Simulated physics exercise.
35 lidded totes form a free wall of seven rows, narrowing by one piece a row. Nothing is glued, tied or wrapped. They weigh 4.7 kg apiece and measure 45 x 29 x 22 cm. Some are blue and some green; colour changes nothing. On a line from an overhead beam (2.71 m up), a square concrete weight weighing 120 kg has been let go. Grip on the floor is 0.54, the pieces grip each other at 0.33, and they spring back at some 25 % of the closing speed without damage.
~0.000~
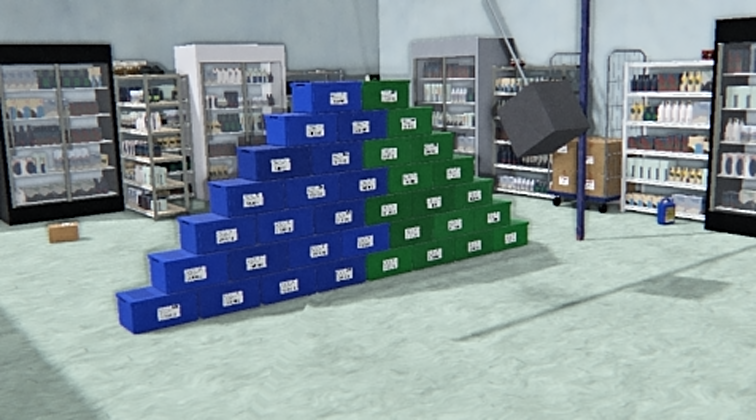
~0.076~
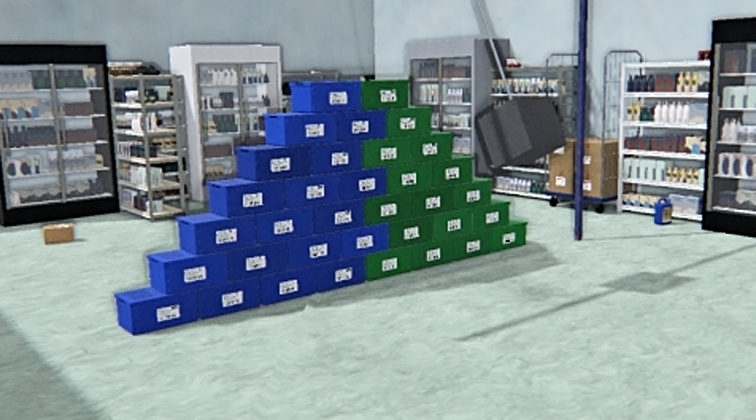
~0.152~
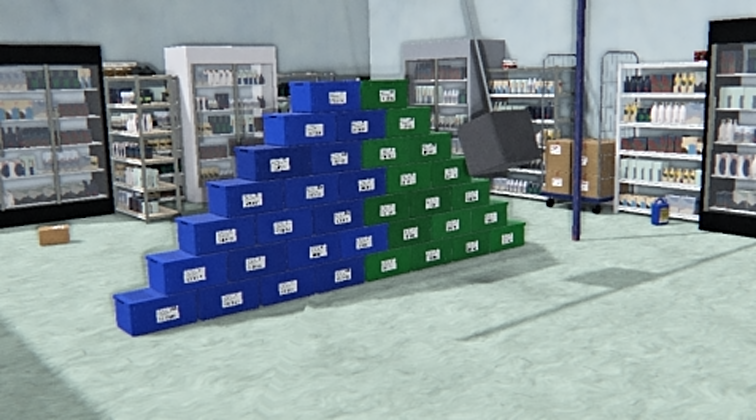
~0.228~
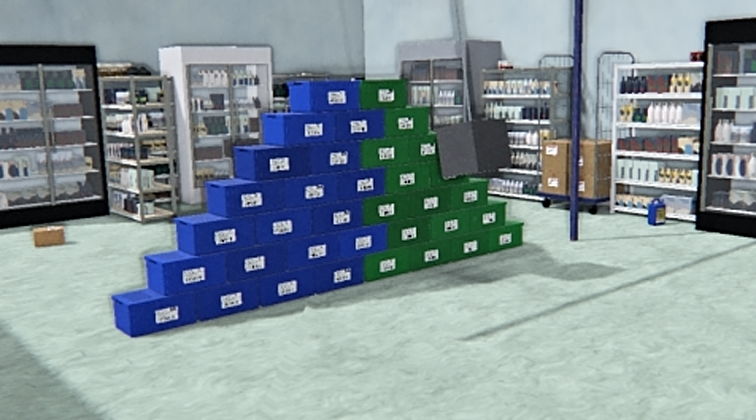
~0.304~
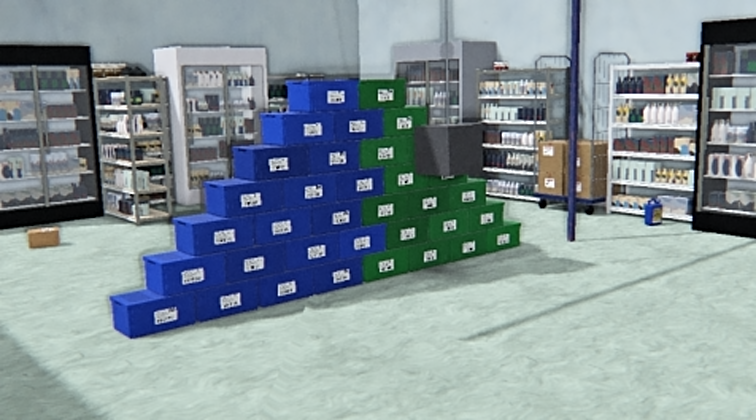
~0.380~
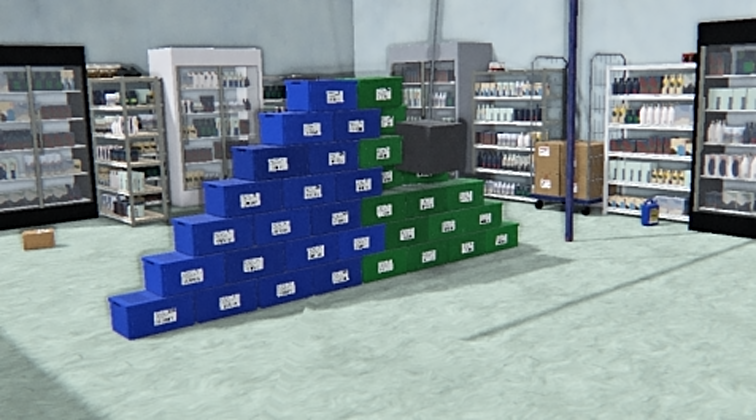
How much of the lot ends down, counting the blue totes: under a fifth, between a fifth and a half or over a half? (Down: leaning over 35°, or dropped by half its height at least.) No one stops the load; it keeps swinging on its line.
Ending down: Fewer than one in five.
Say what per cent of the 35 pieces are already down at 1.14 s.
By then 15 per cent.
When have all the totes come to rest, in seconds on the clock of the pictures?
Around 3.0 s.
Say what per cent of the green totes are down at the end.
By colour: Green 30 per cent.
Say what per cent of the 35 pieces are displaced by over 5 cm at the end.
15 per cent.
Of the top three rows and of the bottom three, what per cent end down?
Top 30, bottom 0 per cent.
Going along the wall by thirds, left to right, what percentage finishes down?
In per cent: Left 0, middle 20, right 20.
Around 0.48 s, line 15° past plumb; none of the 19 blue totes down (0 of 35 in all colours); top blue tote unmoved; top green tote displaced 32 mm.
Around 0.72 s, line 32° past plumb; none of the 19 blue totes down (4 of 35 in all colours); top blue tote unmoved; top green tote tipped 10°.
Around 1.14 s, line 38° past plumb; none of the 19 blue totes down (5 of 35 in all colours); top blue tote unmoved; top green tote tipped 72°, 8 cm lower.
Around 2.02 s, line 27° before plumb; none of the 19 blue totes down (5 of 35 in all colours); top blue tote unmoved; top green tote upside down.
Finally (3.1 s), line 5° past plumb; none of the 19 blue totes down (5 of 35 in all colours); top blue tote unmoved; top green tote on its side. That is 0 per cent. Seen by the last camera, middles, top blue tote near (321, 96), top green tote near (619, 317).
